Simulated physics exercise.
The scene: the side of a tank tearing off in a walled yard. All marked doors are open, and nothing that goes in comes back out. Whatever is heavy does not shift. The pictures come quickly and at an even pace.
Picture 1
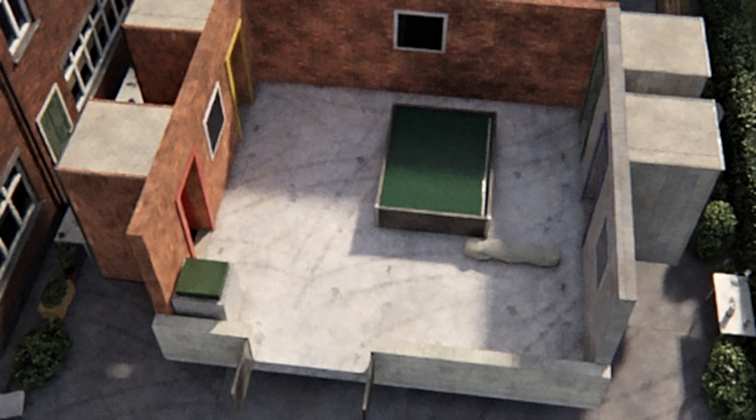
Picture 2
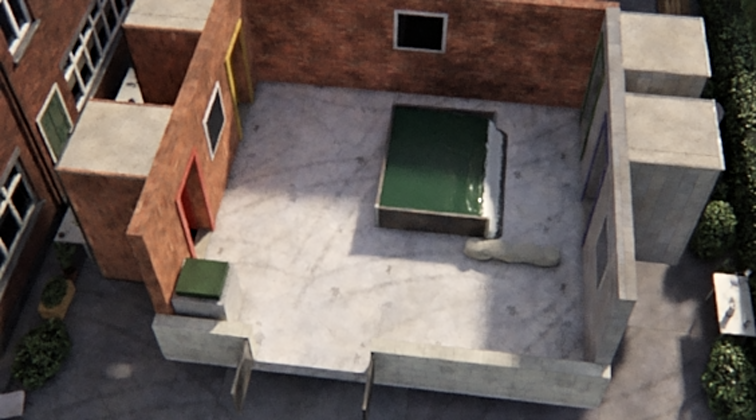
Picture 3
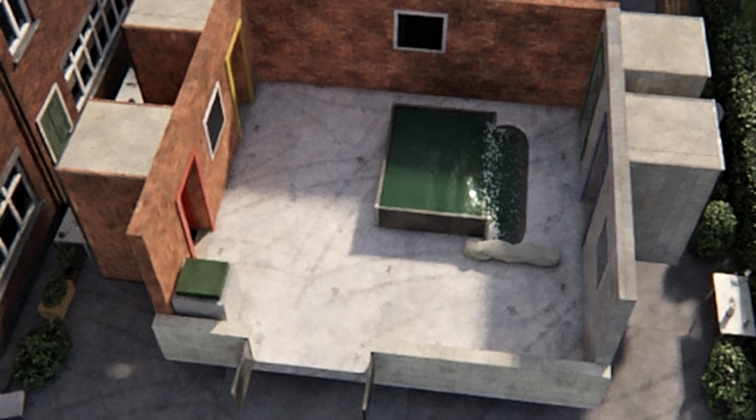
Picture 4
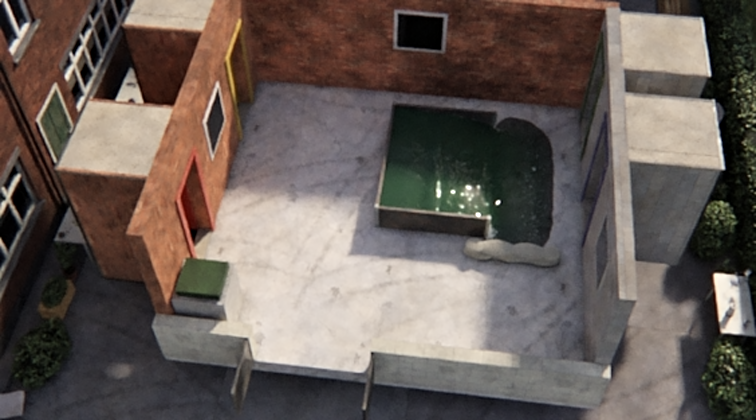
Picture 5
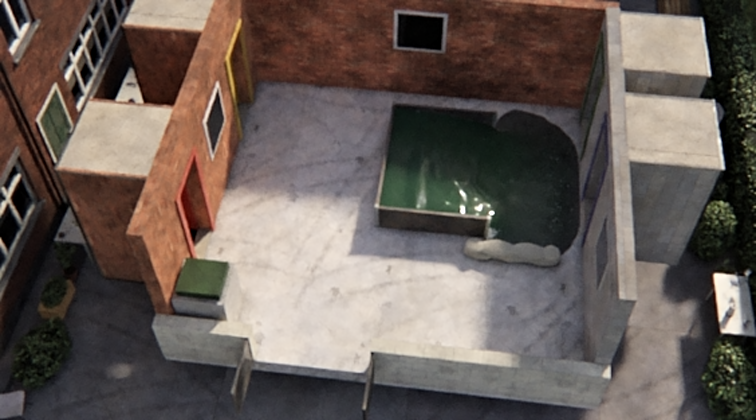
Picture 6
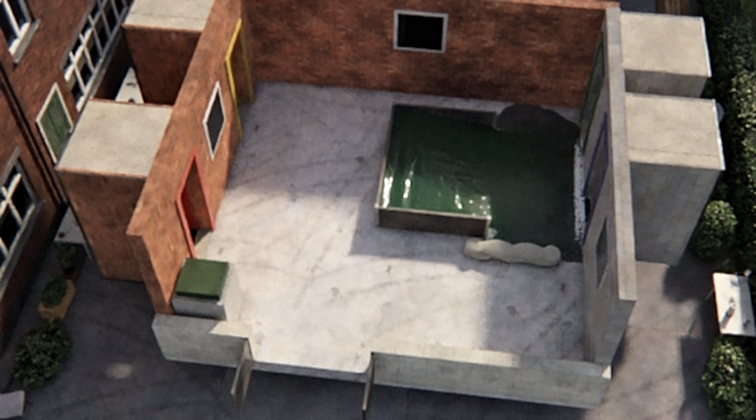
In the video, seen from above, green water sits still in an open tank in a brick-walled yard, then pours out as the right side gives way and spreads rightward across the pale floor behind a low, lumpy barrier.
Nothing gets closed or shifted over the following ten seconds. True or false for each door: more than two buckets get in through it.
The blue door: True; the green door: True; the red door: False; the yellow door: True.
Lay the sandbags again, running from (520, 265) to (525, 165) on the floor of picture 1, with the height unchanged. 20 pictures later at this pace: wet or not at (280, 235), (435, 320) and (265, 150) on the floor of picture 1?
Taking the spots in turn: Untouched, submerged and untouched.
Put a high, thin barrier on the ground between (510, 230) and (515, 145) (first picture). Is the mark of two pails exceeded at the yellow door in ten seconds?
Short version: The yellow door does not reach it.
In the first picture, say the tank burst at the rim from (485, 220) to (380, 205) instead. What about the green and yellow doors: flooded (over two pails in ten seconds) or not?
My reading: The green door holds; the yellow door keeps below it.
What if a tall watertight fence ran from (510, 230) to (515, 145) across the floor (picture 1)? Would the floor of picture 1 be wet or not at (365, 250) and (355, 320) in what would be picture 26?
Taking the points in order, the first is inundated and the second is high and dry.
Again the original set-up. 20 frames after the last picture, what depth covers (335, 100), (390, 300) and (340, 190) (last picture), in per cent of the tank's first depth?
About 0 per cent, then 0 per cent, then 0 per cent.
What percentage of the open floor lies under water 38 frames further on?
About 65 in a hundred.
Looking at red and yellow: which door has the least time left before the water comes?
Looks like the yellow one gets there first.
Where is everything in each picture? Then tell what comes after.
In the first frame, still water in the open tank at (439, 161).
In the second frame, water pours out at (489, 177) and has run to (499, 132).
In the third frame, the front is at (511, 129), out from the gap at (489, 178).
In the fourth frame, the front is at (527, 126), out from the gap at (489, 178).
In the fifth frame, the front is at (555, 129), out from the gap at (488, 178).
In the sixth frame, the front is at (579, 131), out from the gap at (488, 179).
A moment on, water covers 20 % of the floor; the blue door over two buckets in, the green door under two buckets in, the red door not reached, the yellow door not reached.
Next, water covers 25 % of the floor; the blue door over two buckets in, the green door over two buckets in, the red door not reached, the yellow door not reached.
Then, water covers 35 % of the floor; the blue door far over two buckets in, the green door far over two buckets in, the red door not reached, the yellow door not reached.
Later, water covers 65 % of the floor; the blue door far over two buckets in, the green door far over two buckets in, the red door not reached, the yellow door over two buckets in.
In the end, water covers 90 % of the floor; the blue door far over two buckets in, the green door far over two buckets in, the red door wet at the sill, nothing in, the yellow door far over two buckets in.
